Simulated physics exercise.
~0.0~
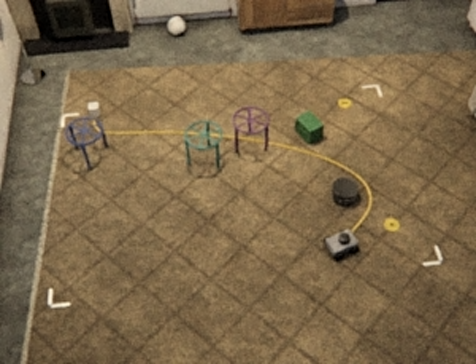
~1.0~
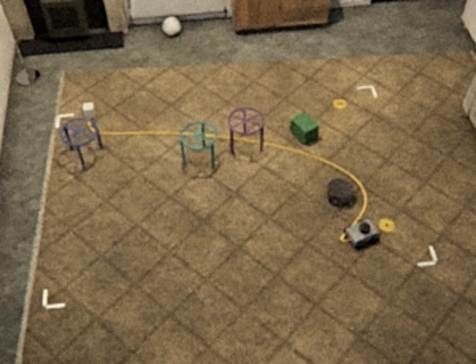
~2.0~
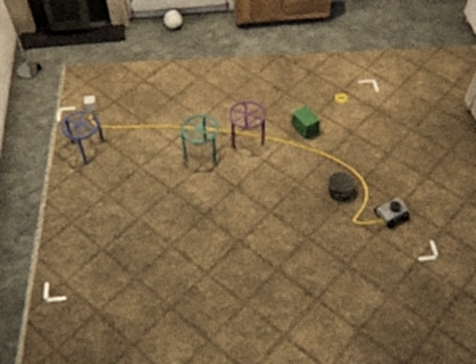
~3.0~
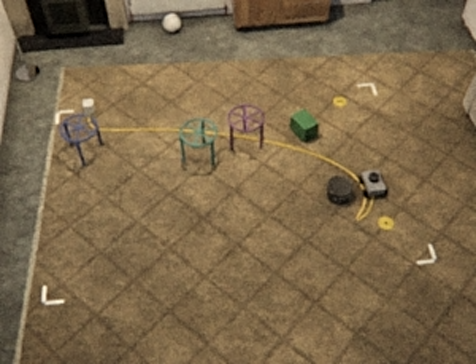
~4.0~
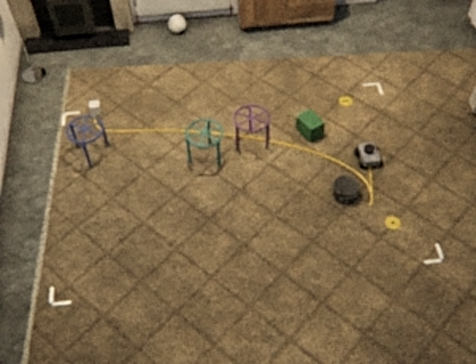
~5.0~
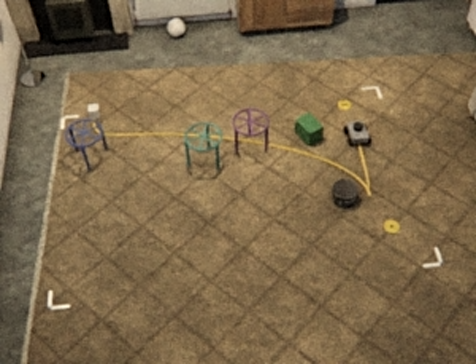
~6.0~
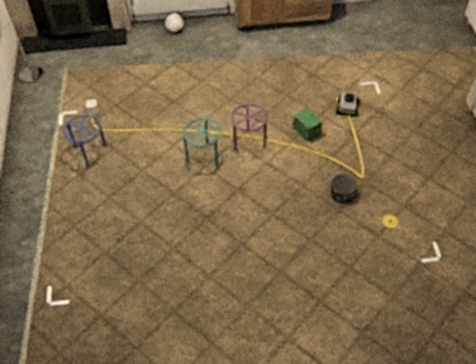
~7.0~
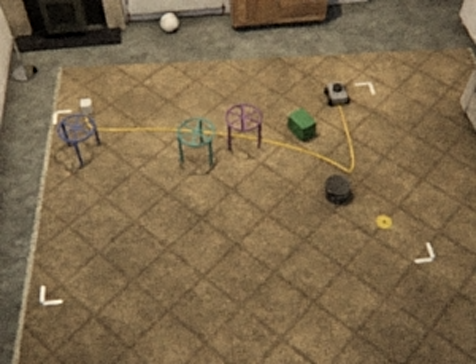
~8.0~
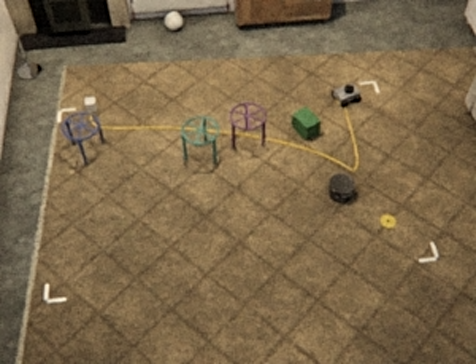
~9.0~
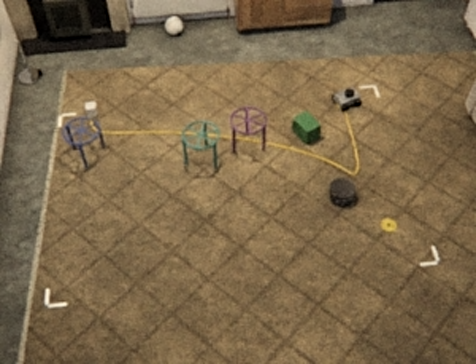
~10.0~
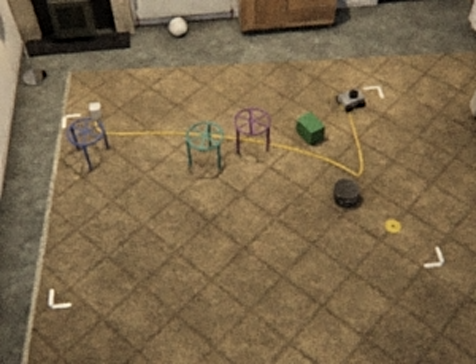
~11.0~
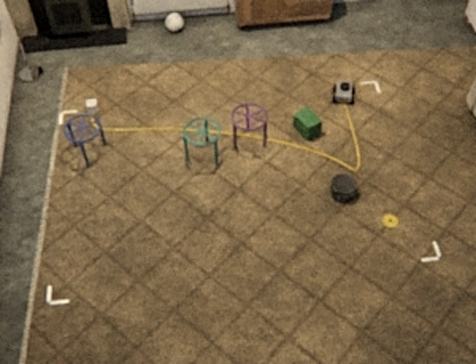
A small cart trailing a yellow cord circles right past a black bin, then stops beyond a green crate.
